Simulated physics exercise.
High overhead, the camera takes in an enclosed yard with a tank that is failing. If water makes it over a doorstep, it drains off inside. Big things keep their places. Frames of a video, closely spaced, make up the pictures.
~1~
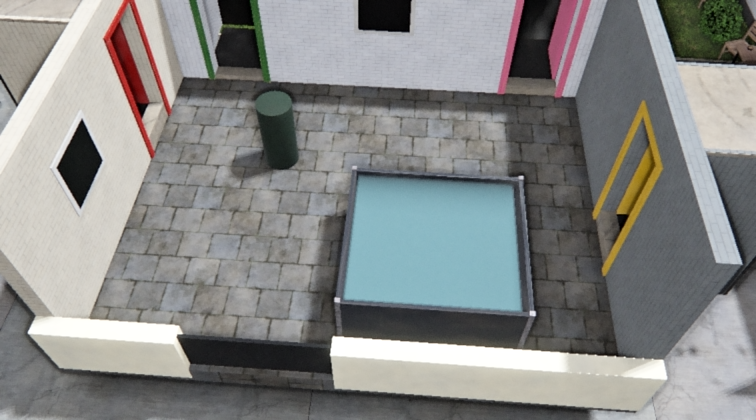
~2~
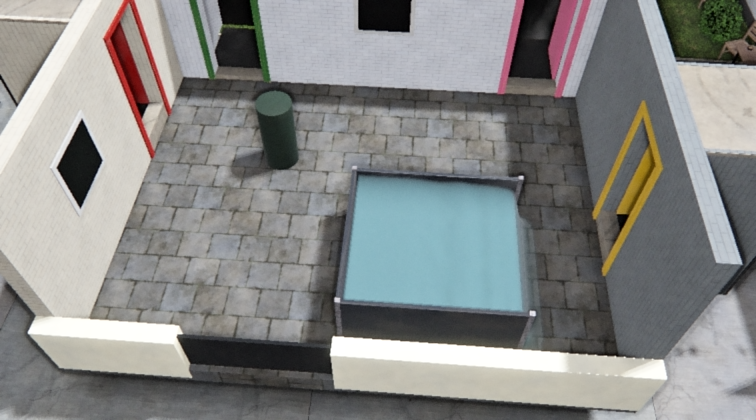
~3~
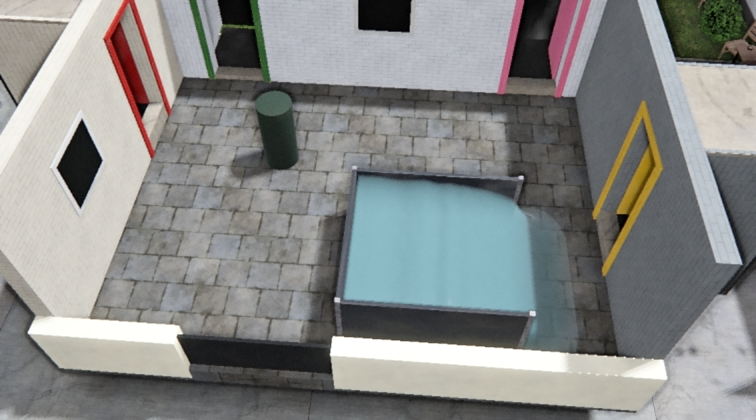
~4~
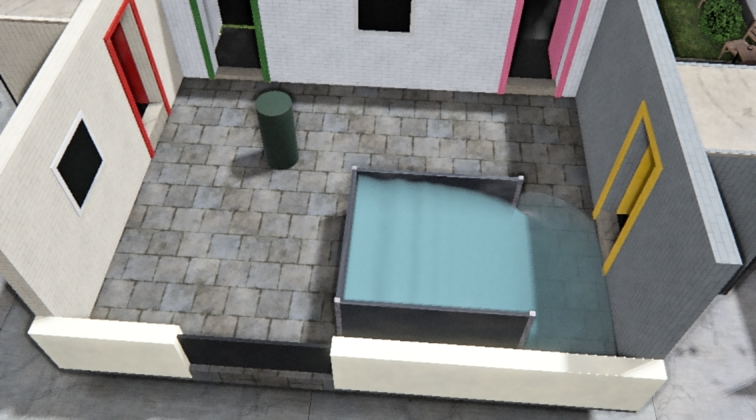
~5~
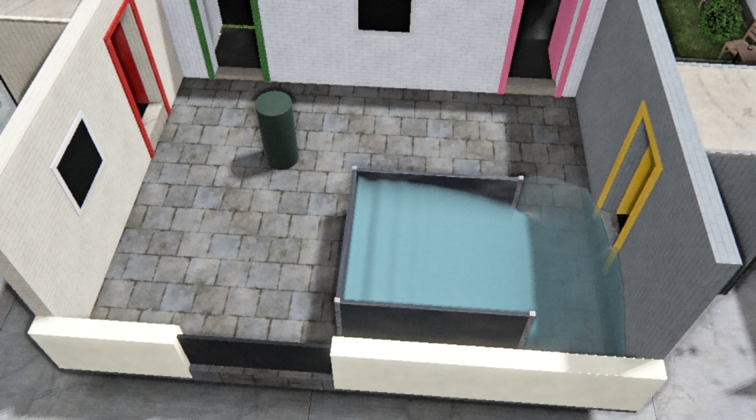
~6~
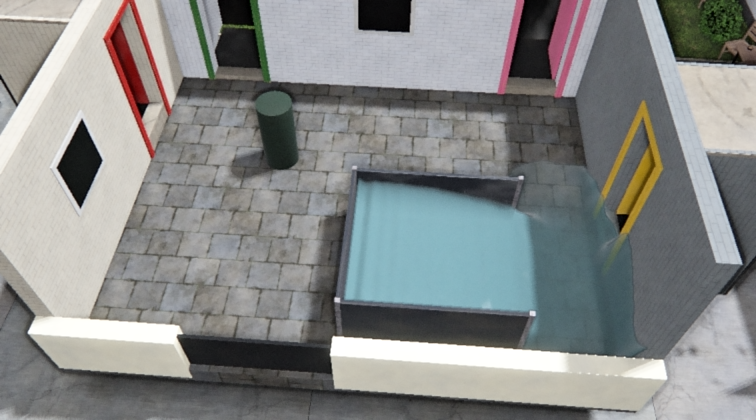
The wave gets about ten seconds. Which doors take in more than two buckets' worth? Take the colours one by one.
Result: The green door is going to allow over two buckets; the yellow door is going to allow over two buckets; the pink door is going to allow over two buckets; the red door is going to allow two buckets or less.
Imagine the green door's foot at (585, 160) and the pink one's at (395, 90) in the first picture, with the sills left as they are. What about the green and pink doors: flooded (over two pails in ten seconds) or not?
Green: Gets flooded; pink: Does not flood.
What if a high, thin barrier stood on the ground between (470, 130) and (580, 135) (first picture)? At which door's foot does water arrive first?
Answer: The door marked yellow.
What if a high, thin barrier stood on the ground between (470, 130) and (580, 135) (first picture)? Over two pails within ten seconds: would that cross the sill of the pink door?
Short version: The pink door does not reach it.
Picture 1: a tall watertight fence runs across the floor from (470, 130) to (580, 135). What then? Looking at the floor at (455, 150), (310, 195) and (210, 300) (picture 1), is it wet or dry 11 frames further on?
Log, spots one to three: Swamped; spared; spared.
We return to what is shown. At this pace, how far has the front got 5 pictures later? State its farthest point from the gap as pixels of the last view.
Close to (570, 103), I think.
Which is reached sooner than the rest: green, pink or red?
Answer: The pink one.
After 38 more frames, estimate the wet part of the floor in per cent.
Close to 90 %.
A moment on, water covers 20 % of the floor; the green door not reached, the yellow door far over two buckets in, the pink door not reached, the red door not reached.
Next, water covers 30 % of the floor; the green door not reached, the yellow door far over two buckets in, the pink door under two buckets in, the red door not reached.
Then, water covers 60 % of the floor; the green door not reached, the yellow door far over two buckets in, the pink door far over two buckets in, the red door not reached.
Later, water covers 90 % of the floor; the green door wet at the sill, nothing in, the yellow door far over two buckets in, the pink door far over two buckets in, the red door wet at the sill, nothing in.
In the end, water covers 95 % of the floor; the green door over two buckets in, the yellow door far over two buckets in, the pink door far over two buckets in, the red door wet at the sill, nothing in.
